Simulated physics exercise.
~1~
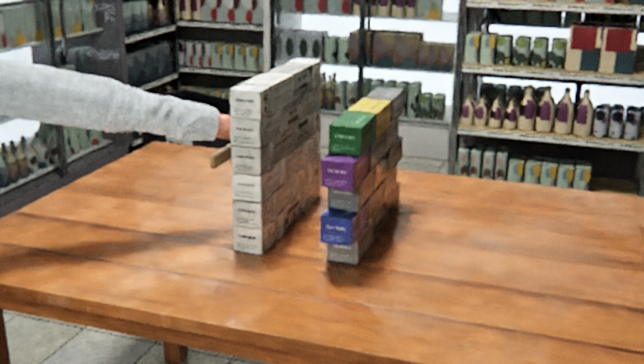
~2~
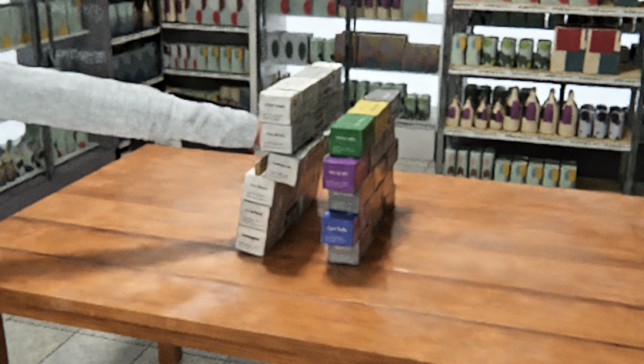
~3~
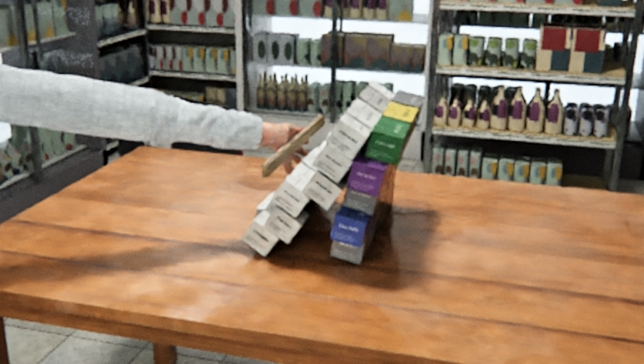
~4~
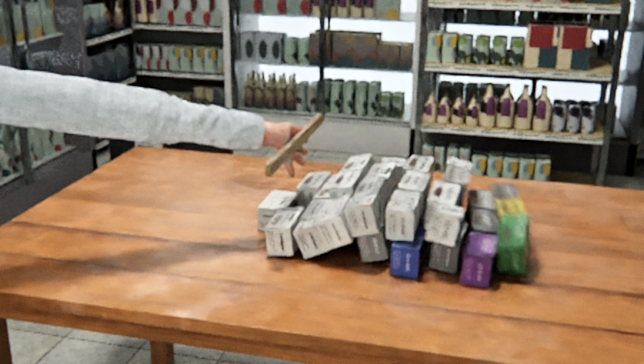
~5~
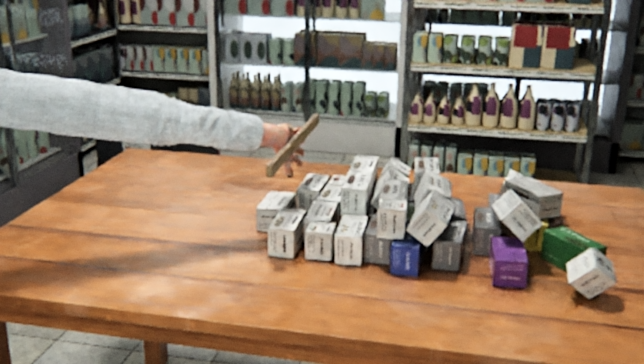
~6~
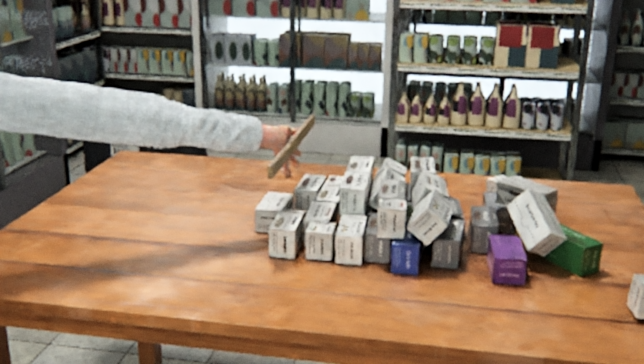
Two narrow stacks of small boxes stand close together on a wooden table in a shop lined with stocked shelves, seen from slightly above as the view drifts sideways. The left stack is pale, while the right one is grey with green, yellow, purple and blue boxes. A grey-sleeved arm reaches in from the left and pushes a wooden strip into the pale stack, which buckles and leans right against the other. Both collapse into a heap spreading rightward, and a few boxes tumble farther. The strip stays raised beside the pile, with the yellow box down among the fallen ones.
